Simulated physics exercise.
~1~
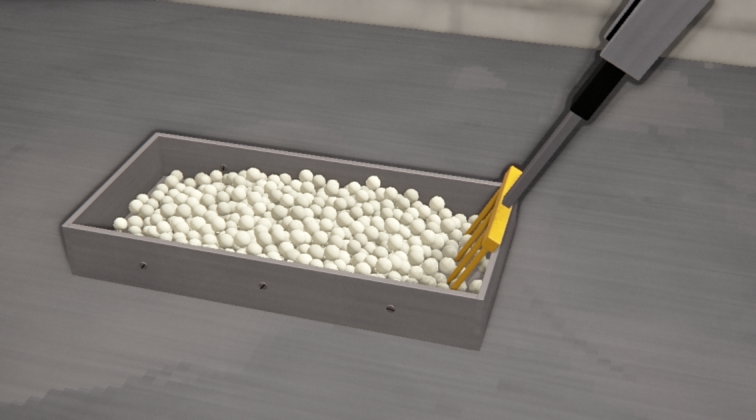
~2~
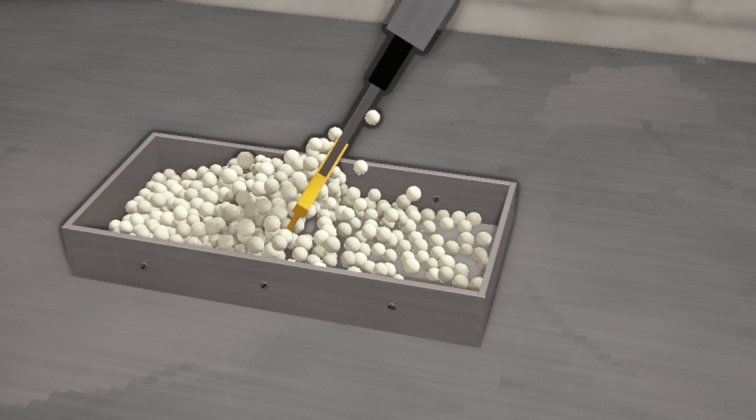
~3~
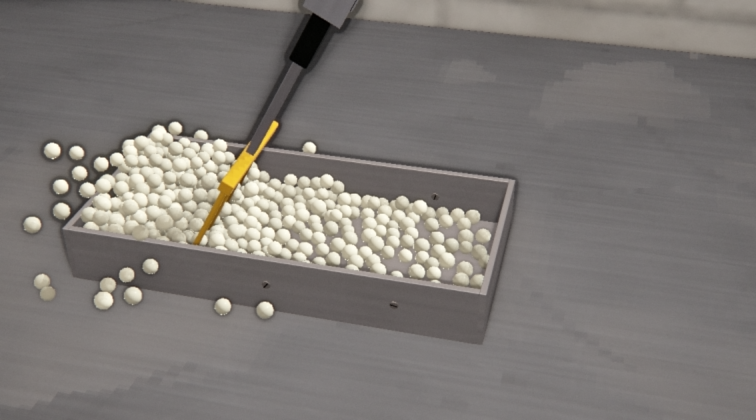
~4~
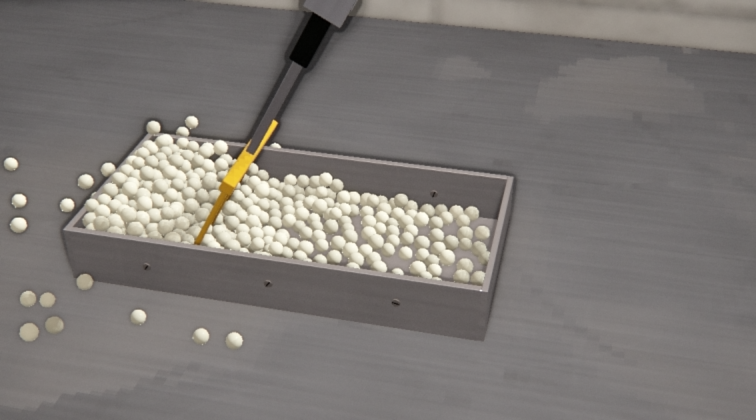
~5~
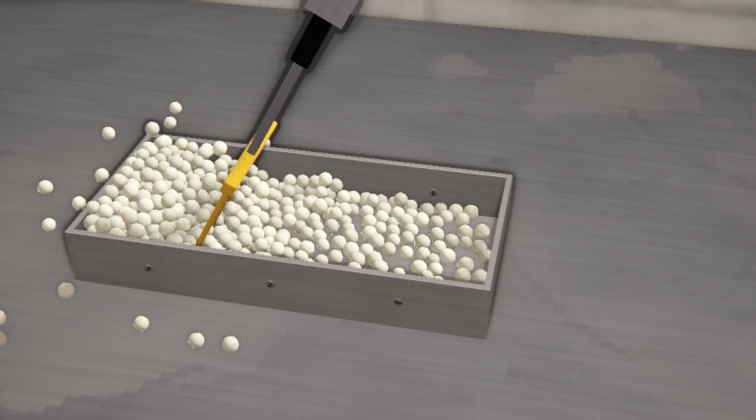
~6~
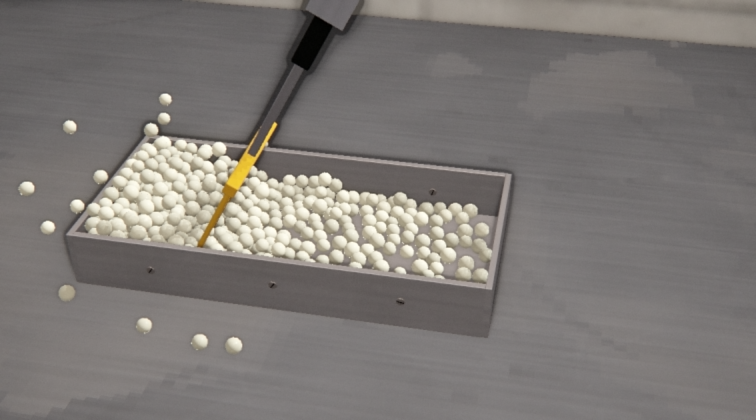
In this clip, a robot drags a yellow rake leftward through a gray tray of white plastic beads, heaping them toward the left end as some spill over the sides and scatter across the table; the rake then stays still among the beads, with most remaining in the tray.
